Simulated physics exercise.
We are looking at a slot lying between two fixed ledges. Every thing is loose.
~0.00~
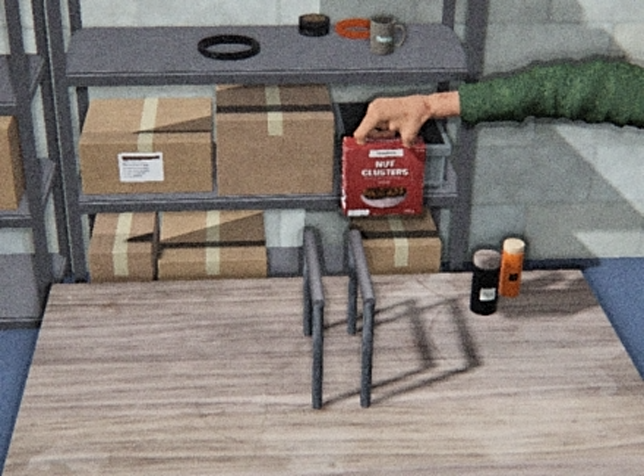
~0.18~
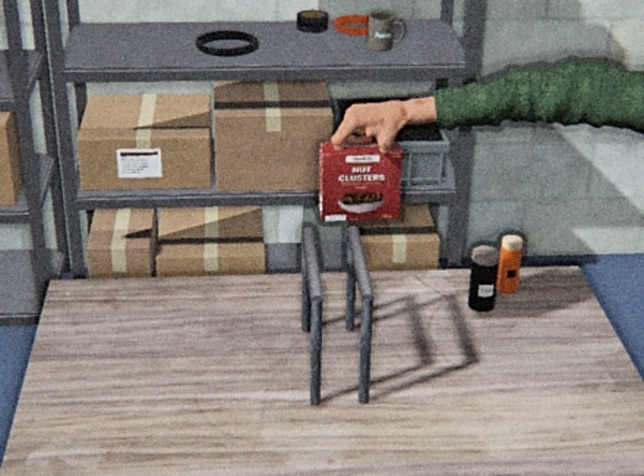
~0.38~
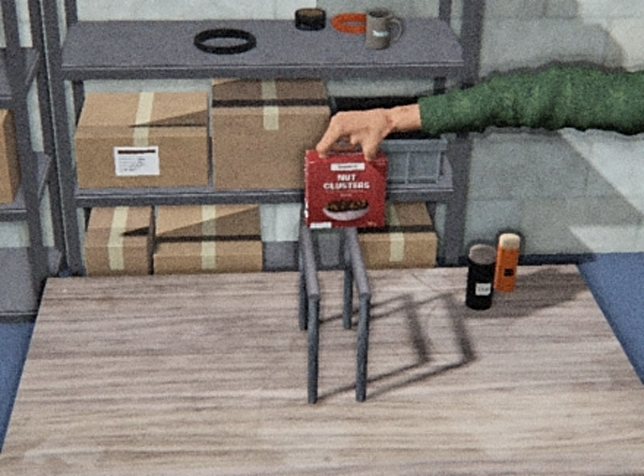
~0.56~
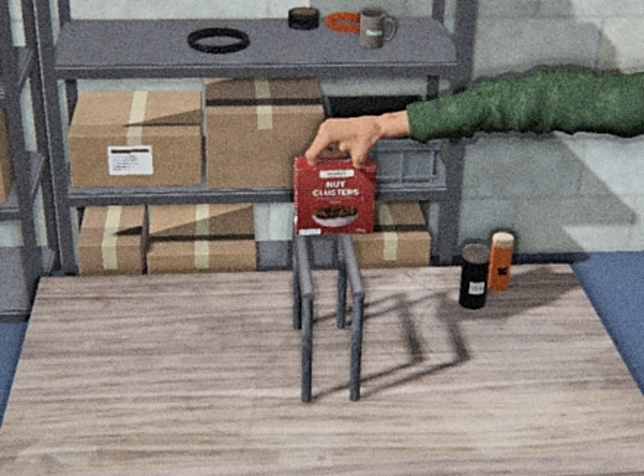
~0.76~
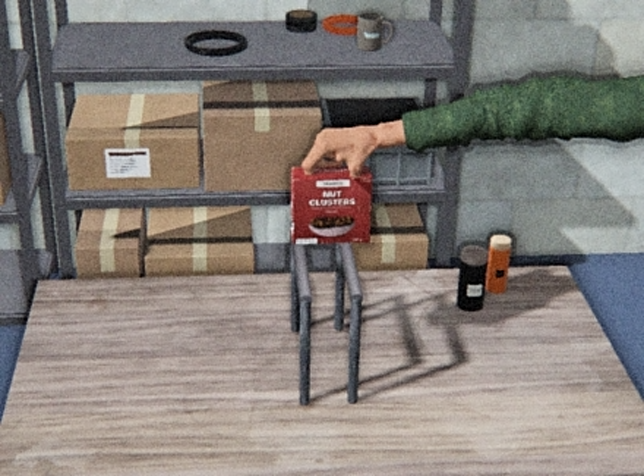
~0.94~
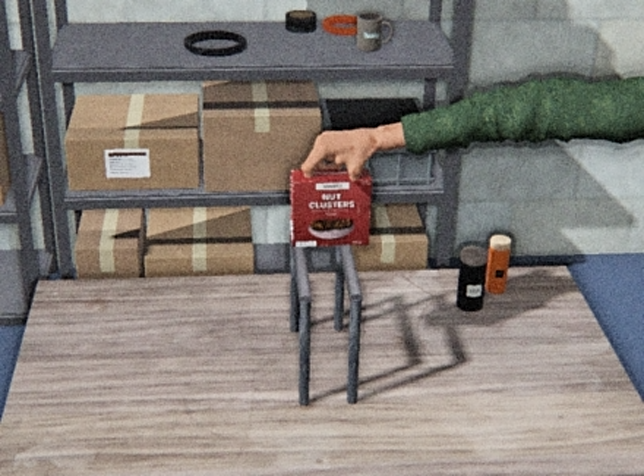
A green-sleeved arm carrying a red packet leftward and slightly down above two dark metal stands, then holding it still there.
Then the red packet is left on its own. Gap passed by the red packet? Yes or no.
No.
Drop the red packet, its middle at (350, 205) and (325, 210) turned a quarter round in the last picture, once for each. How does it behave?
Held; passes.
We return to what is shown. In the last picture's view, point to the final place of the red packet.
At about (330, 227).
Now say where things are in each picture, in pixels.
Being brought over the gap; red packet (383, 176); orange shaker (512, 268), in the first frame.
Being brought over the gap; red packet (360, 181); orange shaker (510, 264), in the second frame.
Being brought over the gap; red packet (345, 189); orange shaker (507, 263), in the third frame.
Being brought over the gap; red packet (334, 195); orange shaker (501, 262), in the fourth frame.
Held still over the gap; red packet (331, 205); orange shaker (499, 264), in the fifth frame.
Held still over the gap; red packet (330, 208); orange shaker (498, 265), in the sixth frame.
After 1.26 s, red packet slid a little near (330, 227).
After 1.58 s, red packet resting near (330, 227).
At rest (1.9 s), moved from the start, red packet; the other 2 in place. Seen from the same camera at the end, red packet near (330, 227). The packet stays on top.
